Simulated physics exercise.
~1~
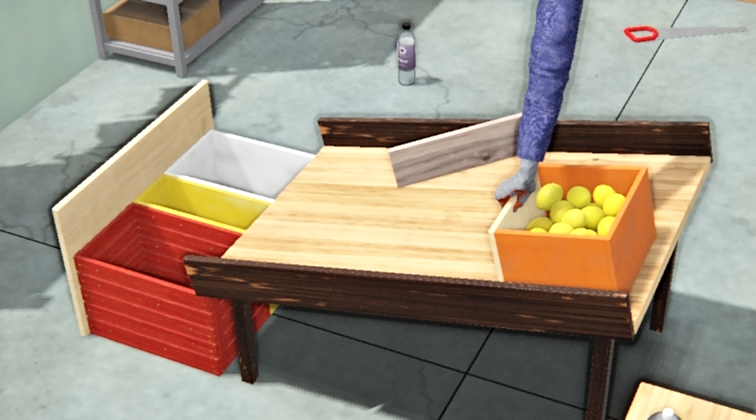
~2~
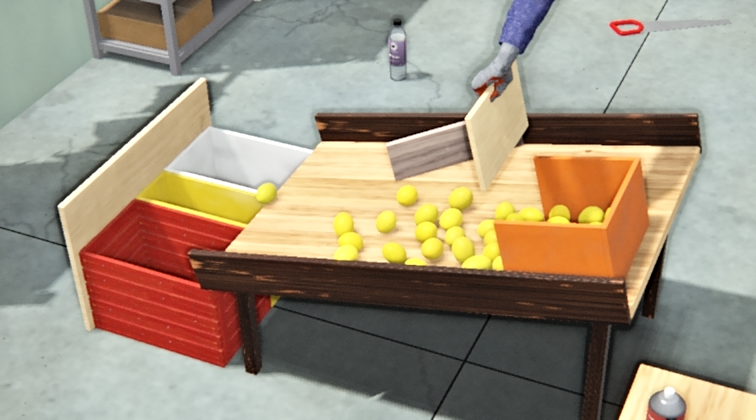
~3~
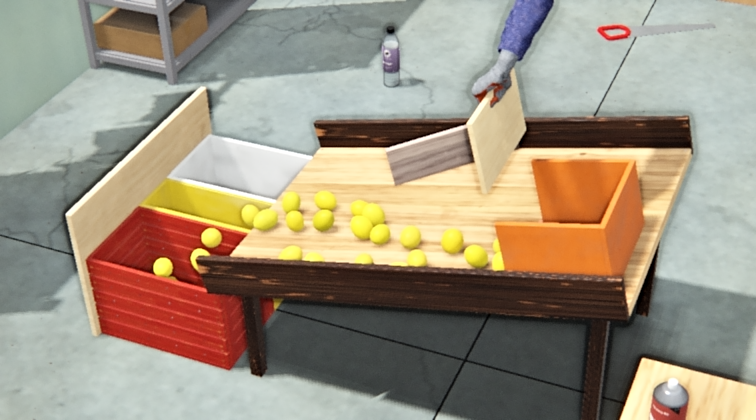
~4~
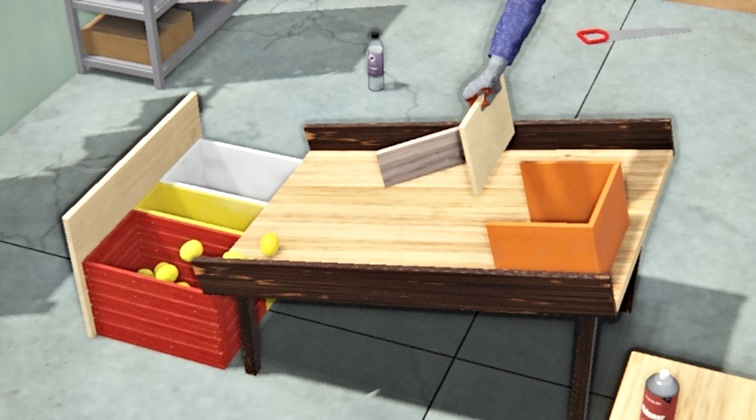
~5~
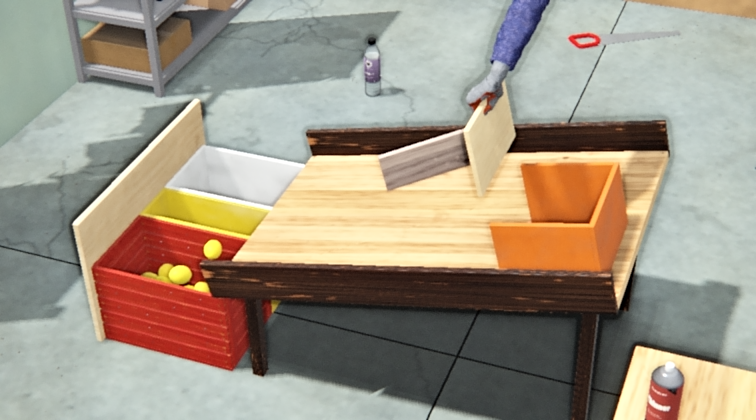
Yellow balls spilled out of an orange pen when a gloved hand lifted the wooden gate, then rolled left down the sloping table past an angled board. By the end the slope was clear and balls lay in the red tote.
